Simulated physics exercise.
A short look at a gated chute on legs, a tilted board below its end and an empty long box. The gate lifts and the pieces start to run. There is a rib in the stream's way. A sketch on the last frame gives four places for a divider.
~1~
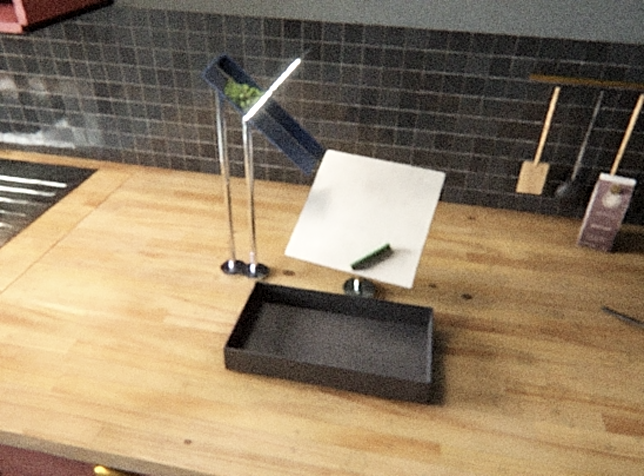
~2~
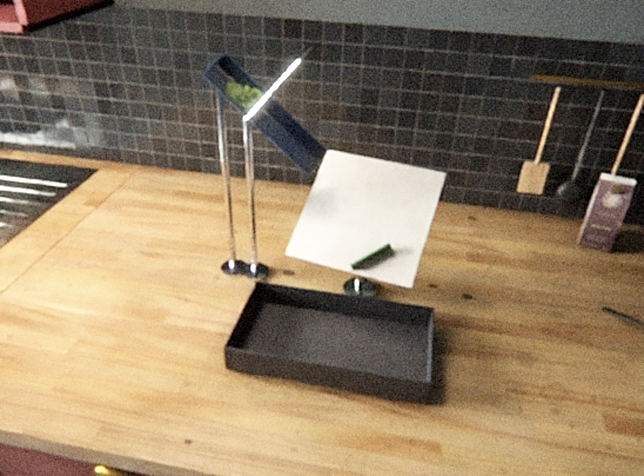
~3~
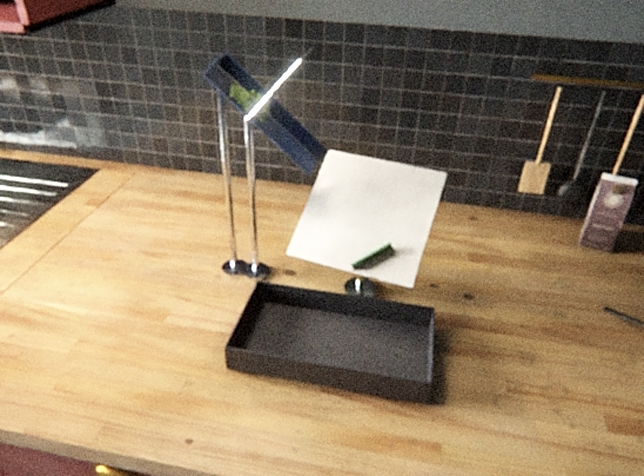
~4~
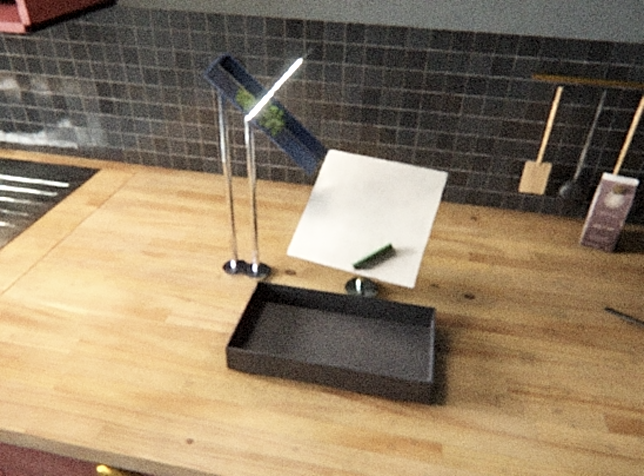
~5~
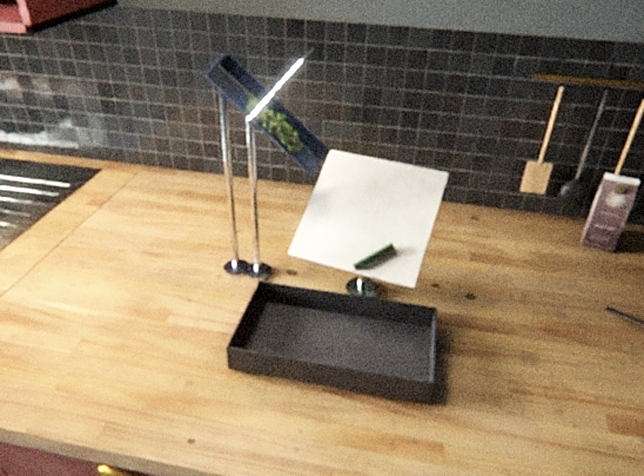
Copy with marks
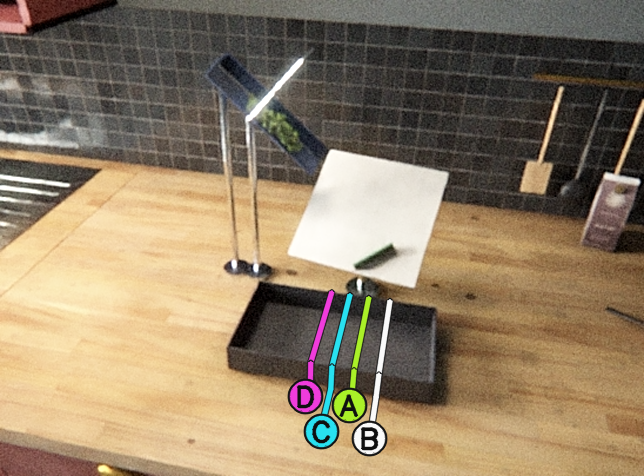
Small green pieces slid down a dark sloping chute on thin metal legs, spreading out as they moved to the right, while the tilted white board and the empty black box on the wooden counter stayed still.
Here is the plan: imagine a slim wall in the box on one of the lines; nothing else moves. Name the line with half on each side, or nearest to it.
Take D.
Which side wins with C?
Left.
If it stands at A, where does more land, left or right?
Left.
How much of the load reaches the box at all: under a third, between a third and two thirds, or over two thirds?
About that: Over two thirds.
On the marked copy, line A crosses the front rim at (354, 369); line B crosses the front rim at (378, 373); line C crosses the front rim at (332, 365); line D crosses the front rim at (310, 361).
If A is chosen, of what is caught, nearly all on the left of the divider, a small part on the right.
If B is chosen, of what is caught, nearly all on the left of the divider, a small part on the right.
If C is chosen, of what is caught, nearly all on the left of the divider, a small part on the right.
If D is chosen, of what is caught, about half on the left of the divider, about half on the right.
